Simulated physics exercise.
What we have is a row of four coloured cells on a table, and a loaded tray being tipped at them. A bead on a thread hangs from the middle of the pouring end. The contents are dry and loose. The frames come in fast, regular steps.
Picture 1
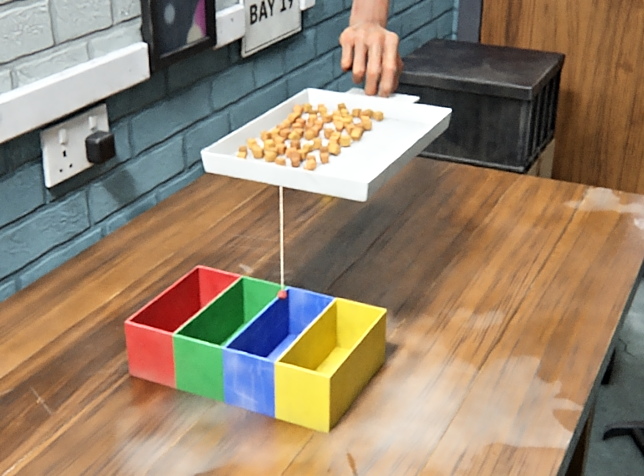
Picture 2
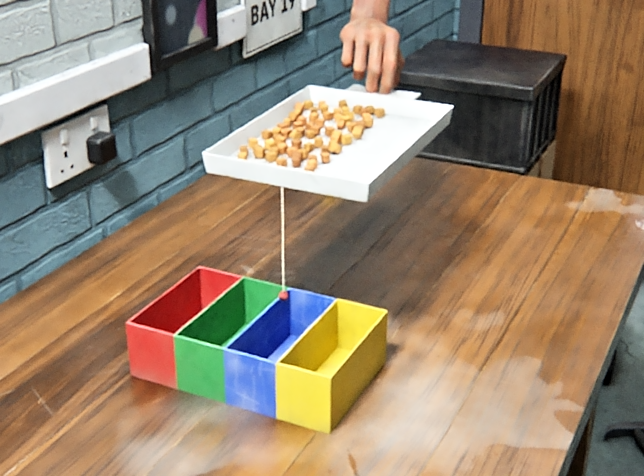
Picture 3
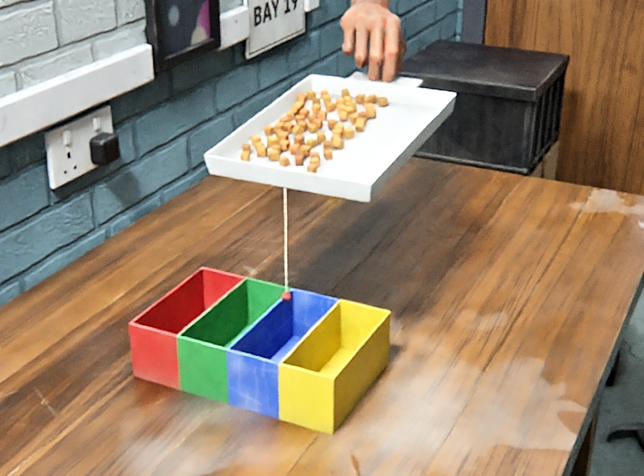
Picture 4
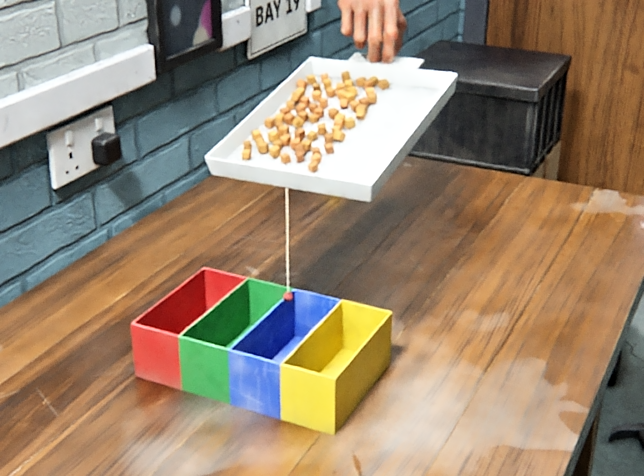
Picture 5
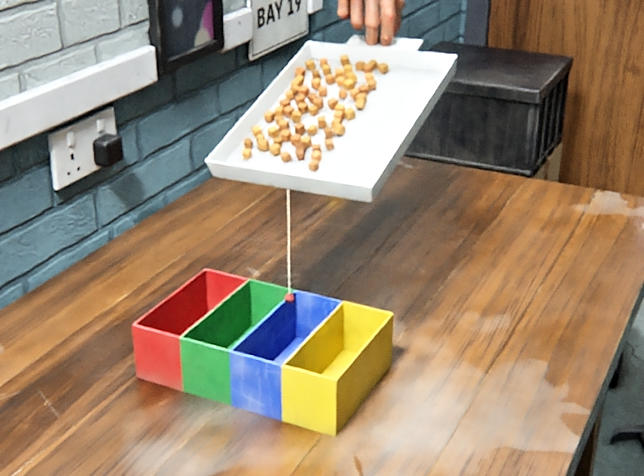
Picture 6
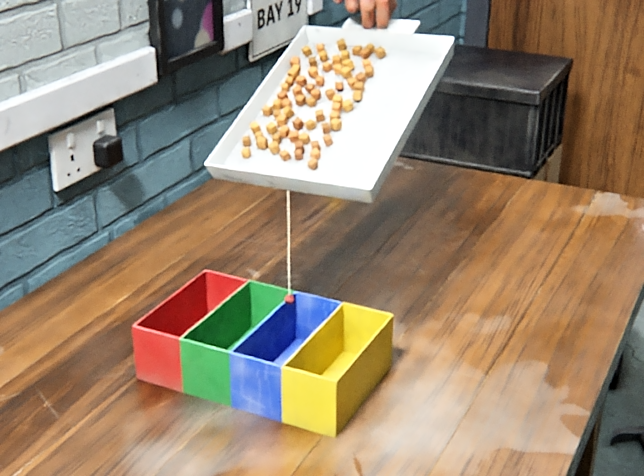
A hand raising the back of a white tray of small brown cubes, tilting it above red, green, blue and yellow compartments.
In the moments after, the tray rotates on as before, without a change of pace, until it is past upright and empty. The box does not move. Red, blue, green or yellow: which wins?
The green one ends fullest.
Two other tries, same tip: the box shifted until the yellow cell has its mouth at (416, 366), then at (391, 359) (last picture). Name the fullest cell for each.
At the first place the red one, at the second red.
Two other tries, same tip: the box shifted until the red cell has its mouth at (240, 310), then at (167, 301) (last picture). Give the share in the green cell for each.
In turn 30 and 50 in a hundred.
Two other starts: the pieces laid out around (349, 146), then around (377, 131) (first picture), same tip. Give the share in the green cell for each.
The first gives 40 %, the second 30 %.
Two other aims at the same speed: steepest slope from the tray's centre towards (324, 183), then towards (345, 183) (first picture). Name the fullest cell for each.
In turn: That yellow cell; yellow.
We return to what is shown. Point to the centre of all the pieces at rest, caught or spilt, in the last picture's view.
Roughly at (228, 376).
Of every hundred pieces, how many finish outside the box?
Near 10 %.
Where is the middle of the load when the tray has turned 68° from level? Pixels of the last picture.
Close to (261, 158).
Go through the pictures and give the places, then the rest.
In the first picture, corners of the pouring end at (205, 152) and (366, 181), level; middle of the load at (309, 136), brown sugar cubes; bead on its thread at (282, 295); red cell at (151, 349); green cell at (199, 363); blue cell at (249, 377); yellow cell at (302, 392).
In the second picture, corners of the pouring end at (206, 153) and (367, 182), level; middle of the load at (311, 134).
In the third picture, corners of the pouring end at (208, 154) and (369, 182), tipped barely, level across its low end; middle of the load at (313, 128).
In the fourth picture, corners of the pouring end at (209, 156) and (369, 183), tipped a little, level across its low end; middle of the load at (314, 119).
In the fifth picture, corners of the pouring end at (209, 159) and (370, 185), tipped clearly, level across its low end; middle of the load at (314, 110).
In the sixth picture, corners of the pouring end at (208, 163) and (368, 186), tipped clearly, level across its low end; middle of the load at (311, 102), a small part on the move; red cell at (158, 353); green cell at (206, 367); blue cell at (256, 381); yellow cell at (309, 396).
Soon, tray tipped steeply; nearly all on the tray; a stray few falling or outside the box.
A while on, tray tipped past a quarter turn; most on the tray; a stray few in the blue cell; a stray few in the green cell; a stray few in the red cell; a small part falling or outside the box.
Towards the end, tray tipped past a quarter turn; about a third in the green cell; about a quarter in the blue cell; about a quarter in the red cell; a small part in the yellow cell; a small part falling or outside the box.
Finally, tray tipped past a quarter turn; about a third in the green cell; about a quarter in the blue cell; about a quarter in the red cell; a small part in the yellow cell; a small part outside the box.
